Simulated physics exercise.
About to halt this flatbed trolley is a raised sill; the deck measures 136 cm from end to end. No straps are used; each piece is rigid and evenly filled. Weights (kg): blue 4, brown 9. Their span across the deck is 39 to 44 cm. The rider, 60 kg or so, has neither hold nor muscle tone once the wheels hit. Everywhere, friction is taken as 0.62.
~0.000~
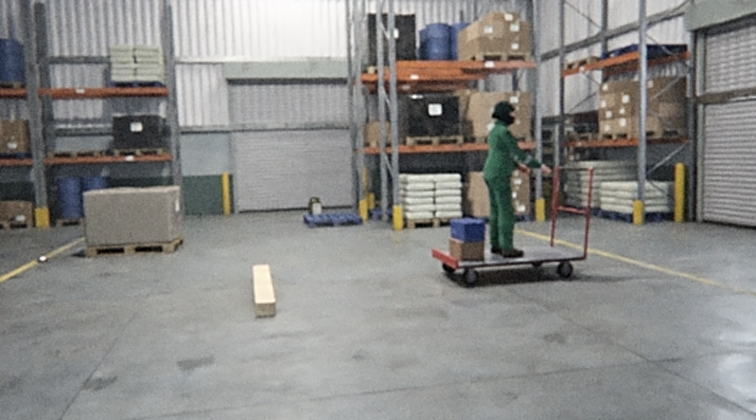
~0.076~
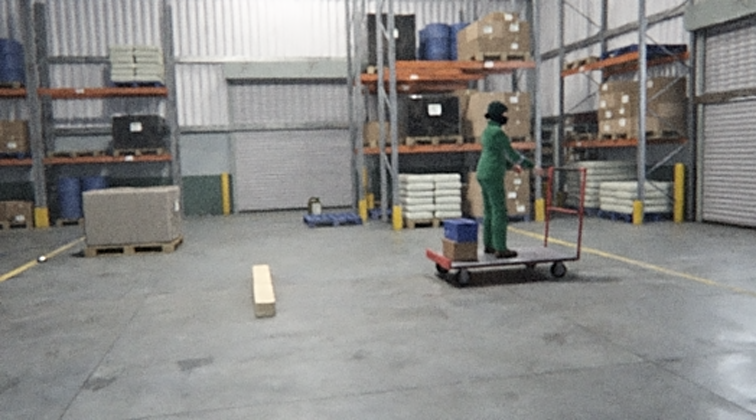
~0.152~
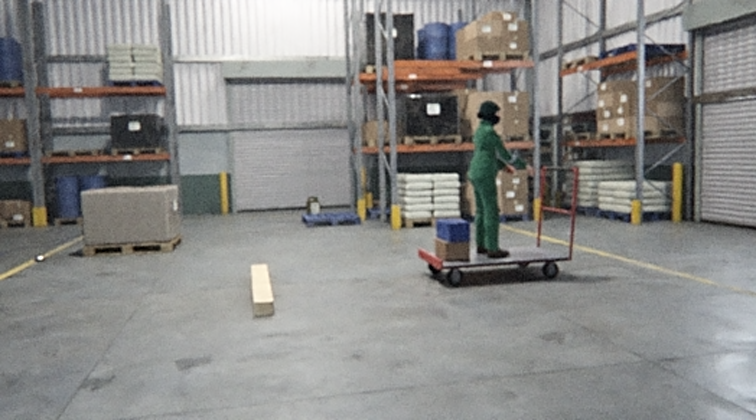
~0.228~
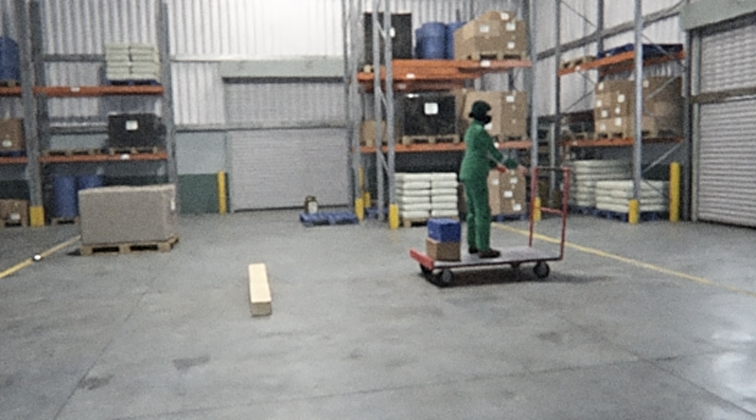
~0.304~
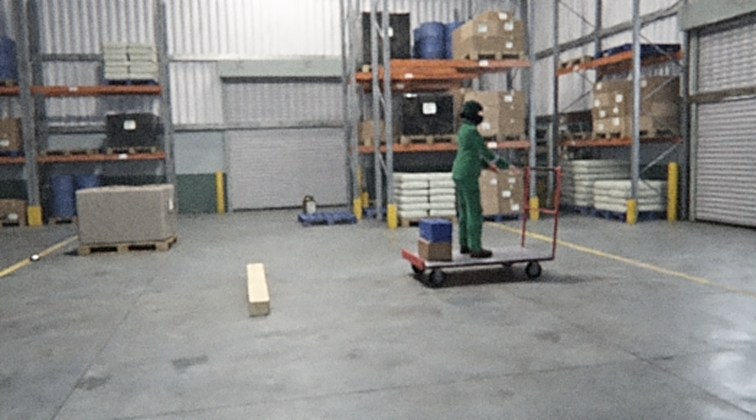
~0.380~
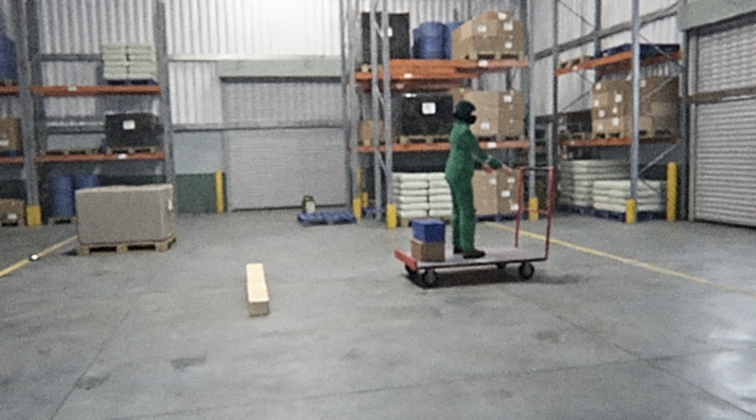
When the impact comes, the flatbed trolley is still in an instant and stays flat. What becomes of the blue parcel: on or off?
The blue parcel remains on the deck.
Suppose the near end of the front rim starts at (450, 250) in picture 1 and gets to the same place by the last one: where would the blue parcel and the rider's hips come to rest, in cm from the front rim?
In that case blue 30 past, hips 80 past.
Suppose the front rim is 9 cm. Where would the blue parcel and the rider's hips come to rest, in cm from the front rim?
Then the blue one stops 20 cm short of the rim and the hips 10 cm short of it.
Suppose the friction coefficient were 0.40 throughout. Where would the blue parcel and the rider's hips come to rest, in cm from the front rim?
Then the blue one stays 10 cm short of the rim and the hips end 0 cm back from it.
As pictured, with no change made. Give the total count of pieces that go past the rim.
The overall count comes to 0.
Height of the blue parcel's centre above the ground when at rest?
Its centre ends some 50 cm up.
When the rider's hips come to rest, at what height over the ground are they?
Around 70 centimetres up.
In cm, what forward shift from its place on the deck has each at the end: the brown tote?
Forward: Brown 5.
The wheels strike at 2.00 s.
After 2.25 s the blue parcel is 19 cm behind the rim, tilted 0°, near (272, 240) in the last picture's view.
After 2.55 s the blue parcel is 13 cm behind the rim, tilted 10°, near (266, 239) in the last picture's view.
After 3.00 s the blue parcel is 17 cm behind the rim, tilted 0°, near (271, 240) in the last picture's view.
At rest, 4.5 s, nothing is past the rim; behind it, blue parcel, brown tote and the rider's hips.
